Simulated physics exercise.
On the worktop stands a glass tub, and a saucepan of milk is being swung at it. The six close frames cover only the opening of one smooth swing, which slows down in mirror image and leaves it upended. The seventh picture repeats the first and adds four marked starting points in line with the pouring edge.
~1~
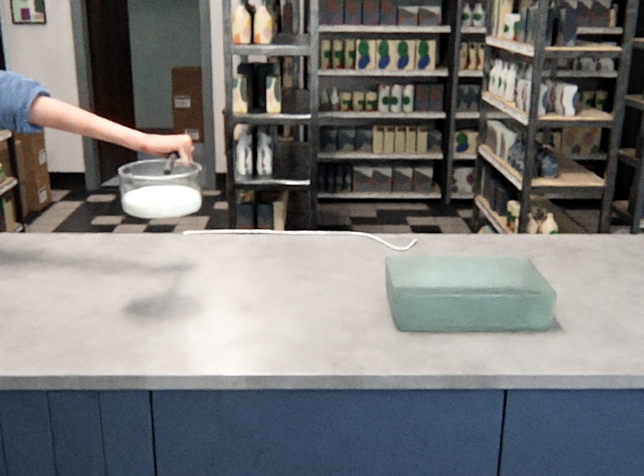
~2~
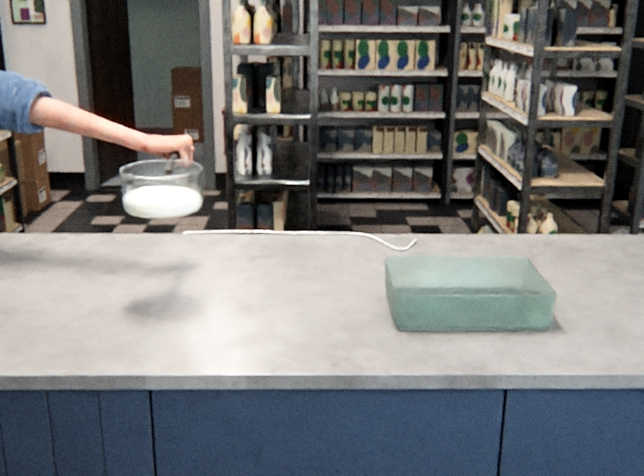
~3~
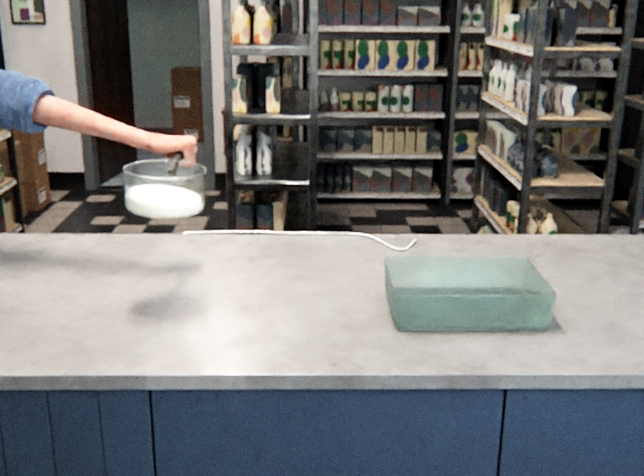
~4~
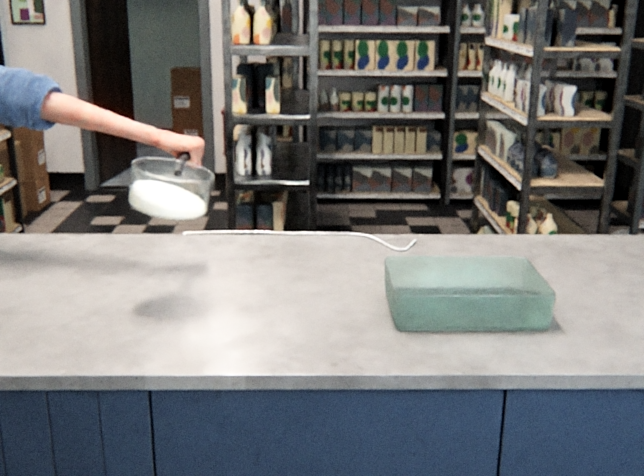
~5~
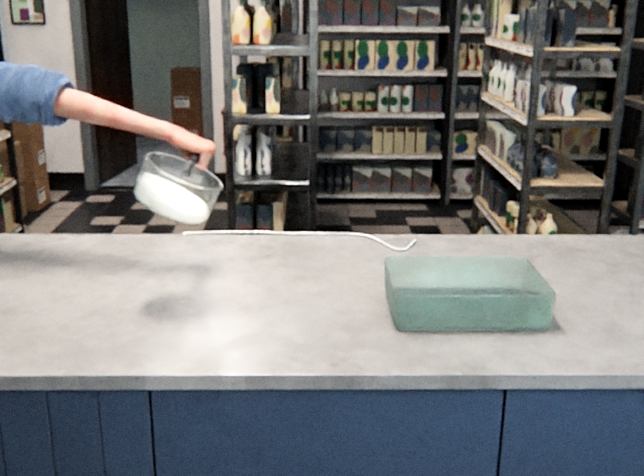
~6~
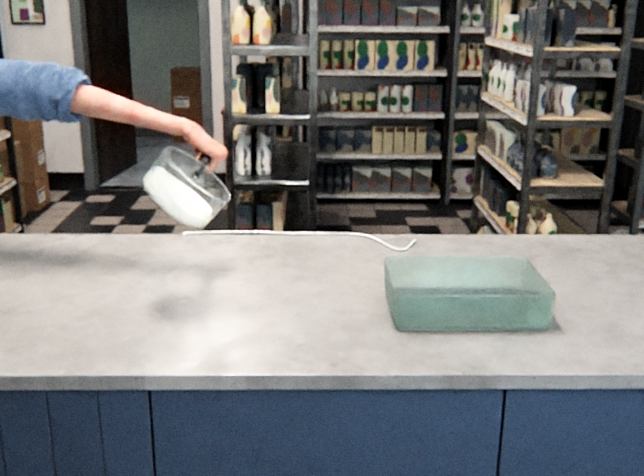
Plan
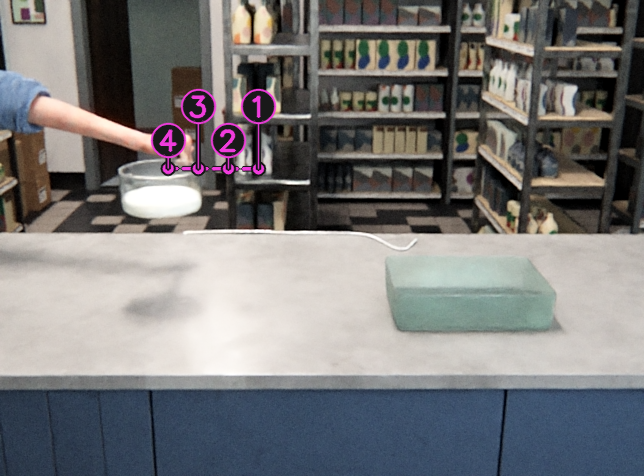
A hand holds a glass pan of milk still, then tilts it toward the right.
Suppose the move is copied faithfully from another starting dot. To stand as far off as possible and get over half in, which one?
Spot 1.
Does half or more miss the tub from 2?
Yes, that goes wrong.
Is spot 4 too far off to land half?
Yes, it does.
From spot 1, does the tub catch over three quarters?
No, it does not.
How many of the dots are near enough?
One of the four.
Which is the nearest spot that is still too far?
The answer is 2.
On the marked copy, 1 at (258, 168); 2 at (228, 168); 3 at (198, 168); 4 at (168, 168).
With 1, about 64 % lands in the tub, 24 % falls short and 12 % goes beside or beyond.
With 2, about 18 % lands in the tub, 77 % falls short and 5 % goes beside or beyond.
With 3, about 0 % lands in the tub, 97 % falls short.
With 4, about 0 % lands in the tub, 100 % falls short.
